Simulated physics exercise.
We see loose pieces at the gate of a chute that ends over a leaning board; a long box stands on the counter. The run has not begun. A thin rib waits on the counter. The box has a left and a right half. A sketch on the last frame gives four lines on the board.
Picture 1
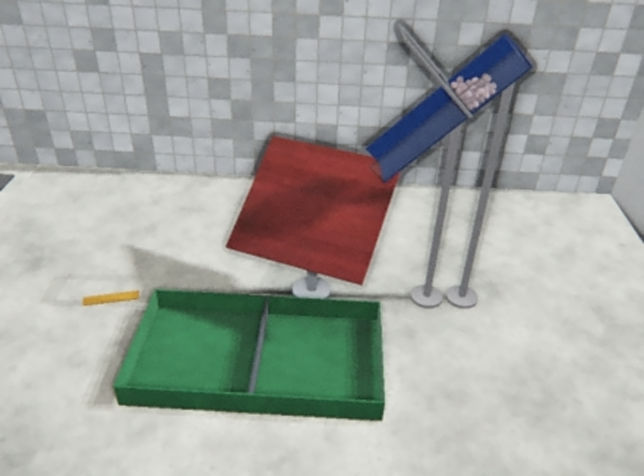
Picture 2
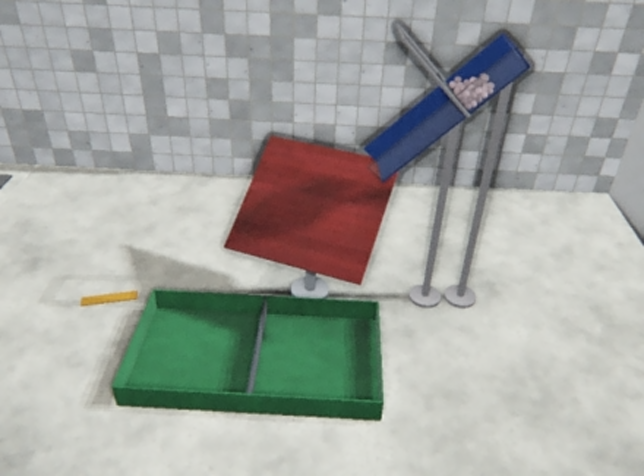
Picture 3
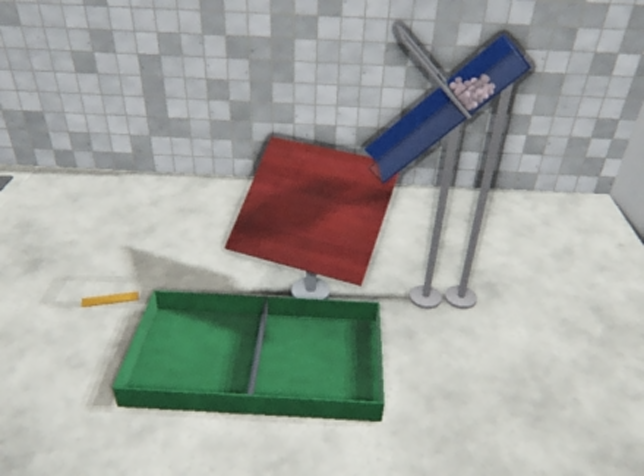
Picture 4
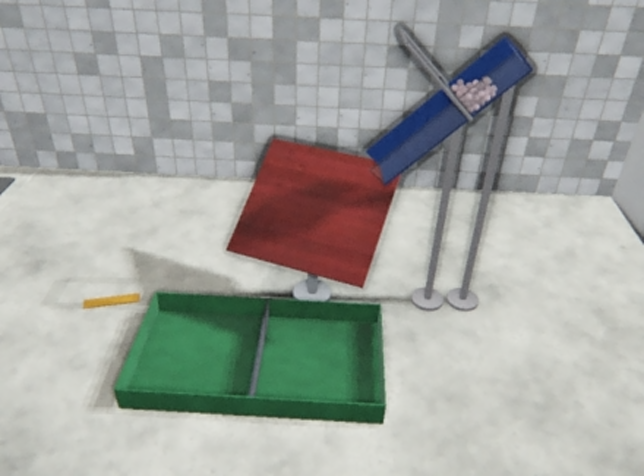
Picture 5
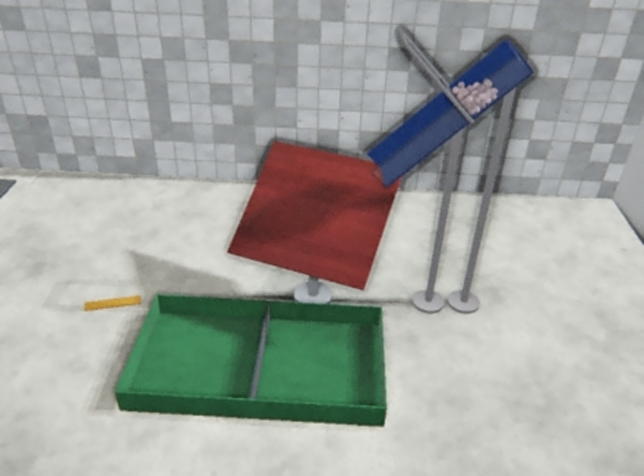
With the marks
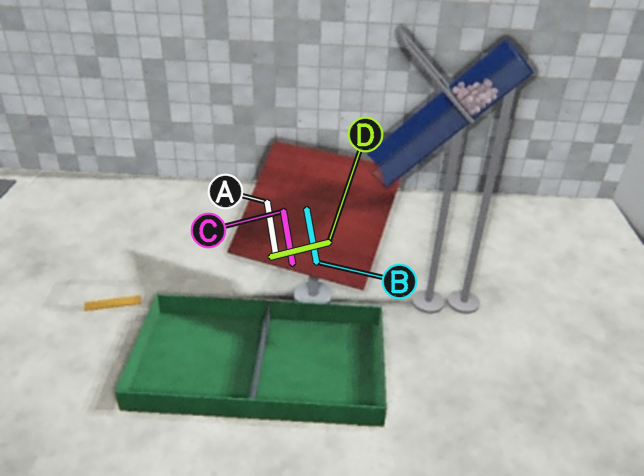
A long green box with a grey middle wall sits on a pale, mottled counter before a grey and white tiled wall, seen from the front and slightly above. Behind it a dark red board leans on a stand, with a blue chute on two grey poles at upper right holding pink pearls behind a gate, and a thin yellow strip at left. Nothing moves except the view, which shifts very slightly.
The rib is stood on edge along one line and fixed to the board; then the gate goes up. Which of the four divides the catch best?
A.
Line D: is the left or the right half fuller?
More lands on the left.
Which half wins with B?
Right.
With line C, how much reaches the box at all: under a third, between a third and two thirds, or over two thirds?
Line C gives over two thirds.
On the marked copy, line A from (267, 202) to (275, 253); line B from (306, 209) to (316, 262); line C from (283, 211) to (292, 263); line D from (328, 242) to (271, 256).
For line A, of what is caught, about half in the left half, about half in the right.
For line B, of what is caught, a small part in the left half, most in the right.
For line C, of what is caught, a small part in the left half, nearly all in the right.
For line D, of what is caught, nearly all in the left half, a small part in the right.
